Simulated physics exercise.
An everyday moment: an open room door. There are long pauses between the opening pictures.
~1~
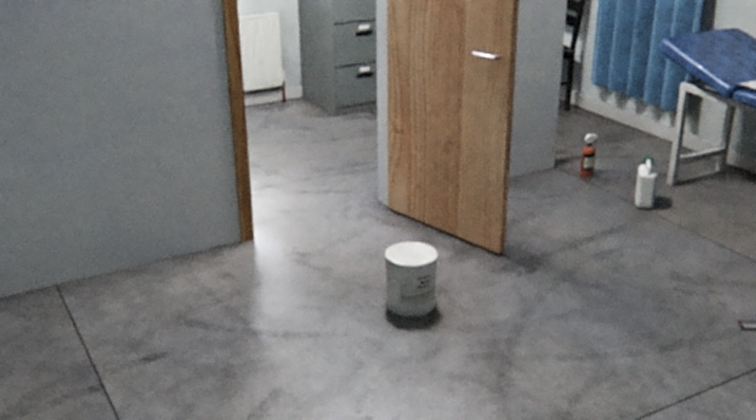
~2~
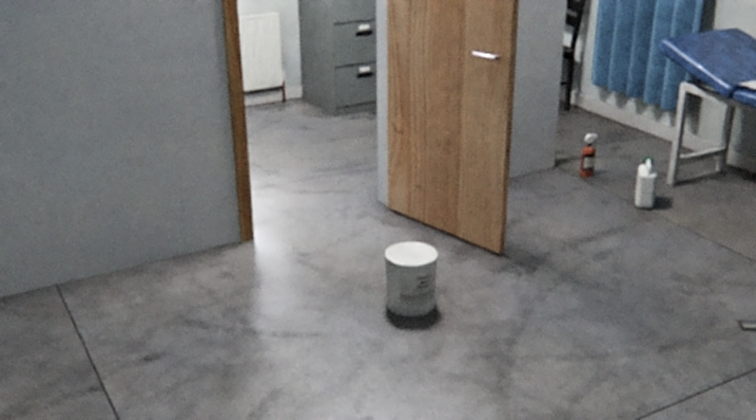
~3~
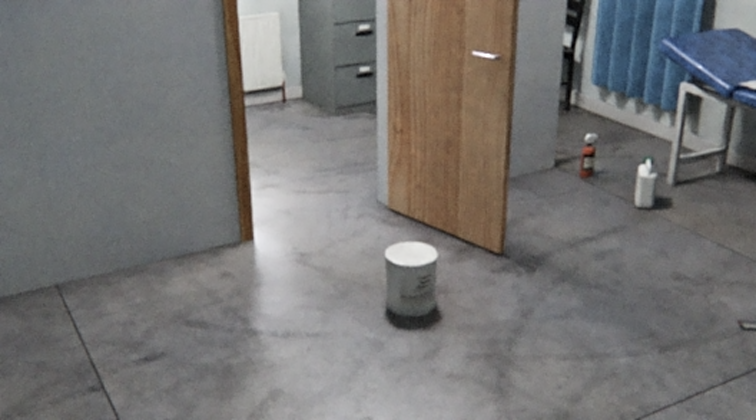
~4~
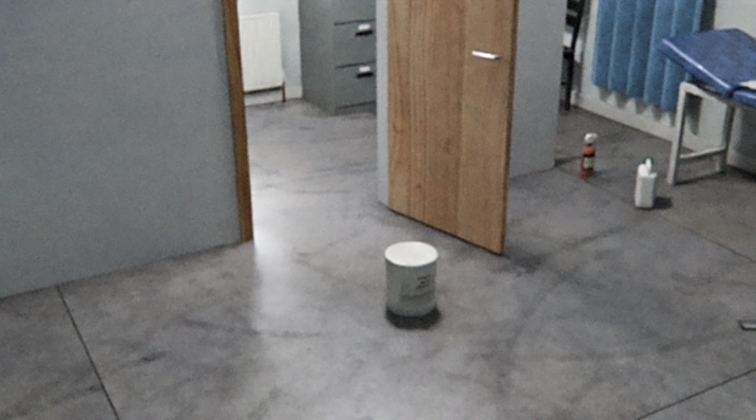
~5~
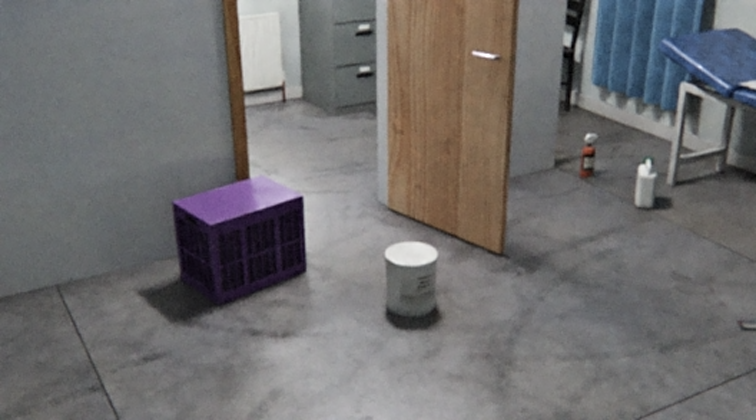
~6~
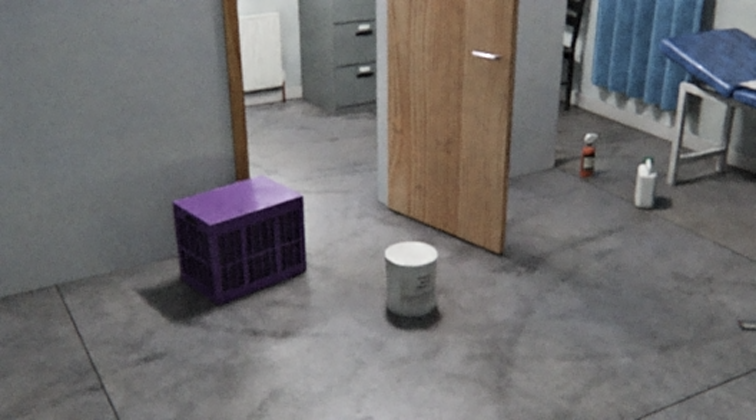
A purple crate appears left of a white pail near a wide-open, motionless wooden door.
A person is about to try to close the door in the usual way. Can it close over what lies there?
Outcome: The door shuts.
Then, 0.80 s after the last picture, door 80° open.
Then, 1.30 s after the last picture, door 51° open.
Then, 1.90 s after the last picture, door 15° open.
At rest, door 0° open; both in place. Seen from the same camera at the end, purple chest near (240, 238).
